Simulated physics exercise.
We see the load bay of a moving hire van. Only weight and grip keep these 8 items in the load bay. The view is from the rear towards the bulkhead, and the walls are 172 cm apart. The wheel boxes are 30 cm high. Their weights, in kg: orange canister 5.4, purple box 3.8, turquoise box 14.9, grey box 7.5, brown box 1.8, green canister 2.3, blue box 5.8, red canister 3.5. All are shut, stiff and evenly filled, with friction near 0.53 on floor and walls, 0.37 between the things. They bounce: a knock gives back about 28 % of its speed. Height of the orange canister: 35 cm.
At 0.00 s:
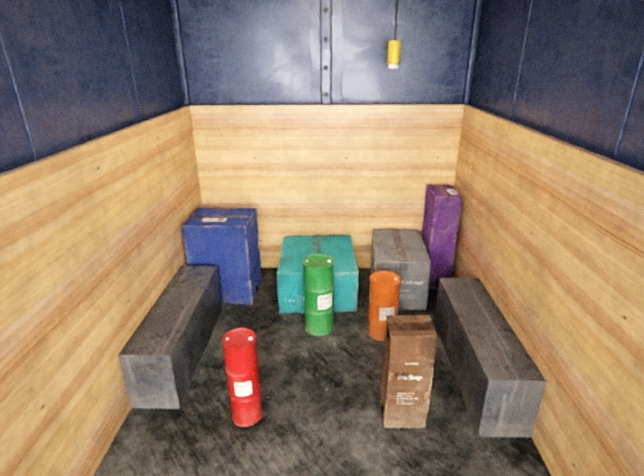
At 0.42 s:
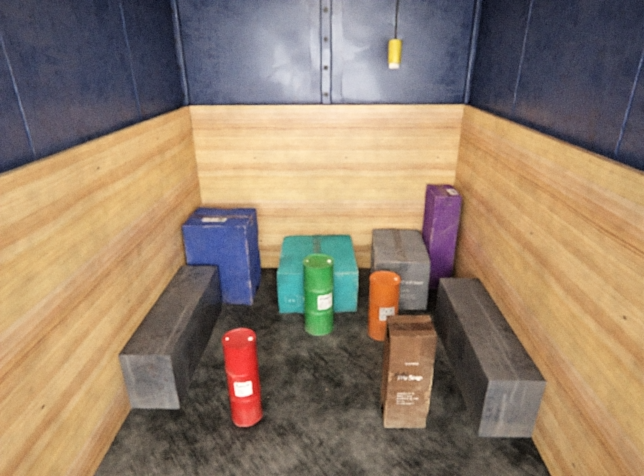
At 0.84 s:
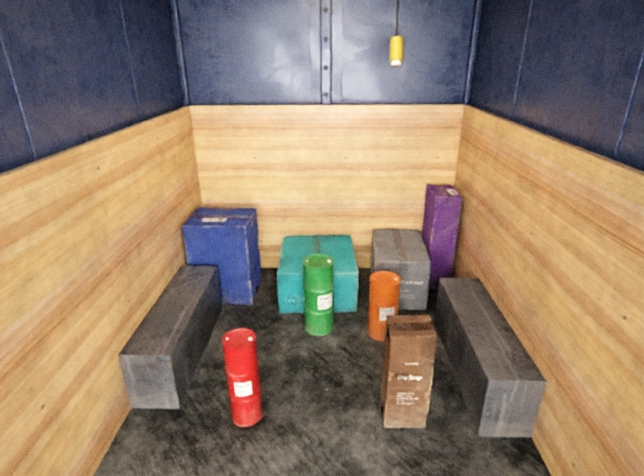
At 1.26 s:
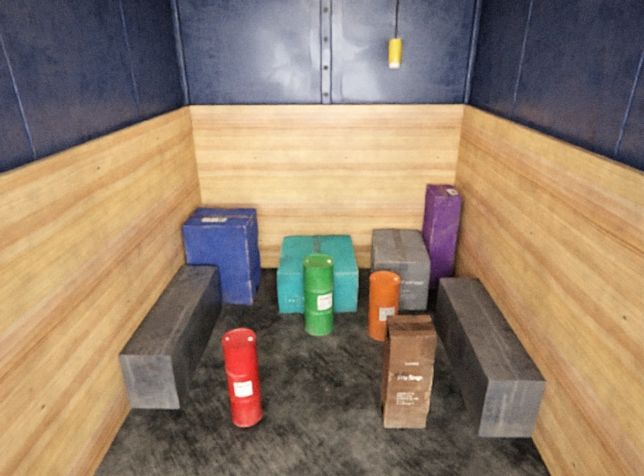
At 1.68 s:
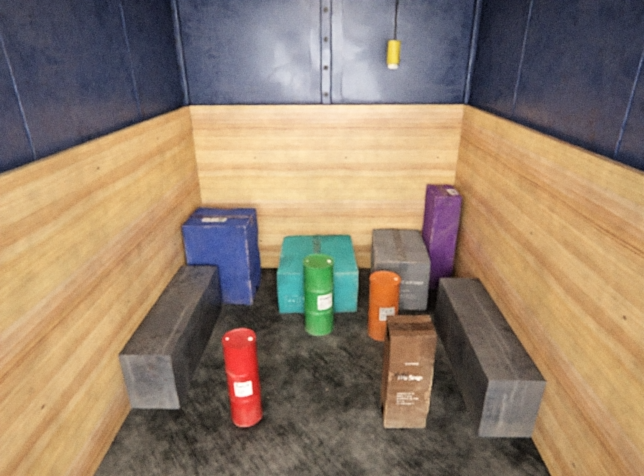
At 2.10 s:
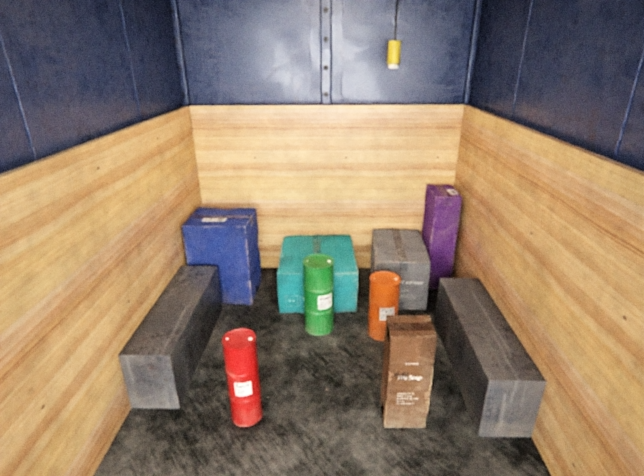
The footage shows a van's load bay with wood-lined lower walls, where red, green and orange canisters stand among variously coloured boxes. The canisters and boxes stay in place throughout, while a yellow object hanging above them sways very slightly.
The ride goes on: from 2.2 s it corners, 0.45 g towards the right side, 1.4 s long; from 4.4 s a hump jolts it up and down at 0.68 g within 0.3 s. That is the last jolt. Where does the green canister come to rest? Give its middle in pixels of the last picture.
It ends at about (377, 309).
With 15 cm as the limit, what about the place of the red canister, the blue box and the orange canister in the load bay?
The red canister ends elsewhere; the blue box holds its spot; the orange canister leaves its spot.
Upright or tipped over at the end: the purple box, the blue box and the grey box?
The purple box stays upright; the blue box is still upright; the grey box stays upright.
By 3.00 s, push 0.45 g right; green canister tilted 31° near (345, 292); red canister on its side; brown box tilted 33°.
By 3.40 s, push 0.36 g right; green canister on its side near (371, 300); red canister on its side; orange canister tilted 44°.
When it is over (5.6 s), lying over in the load bay, orange canister, green canister and red canister; not toppled but over 15 cm from the start, brown box; the other 4 within 15 cm of the start. End places, in pixels of the last picture, green canister near (377, 309).
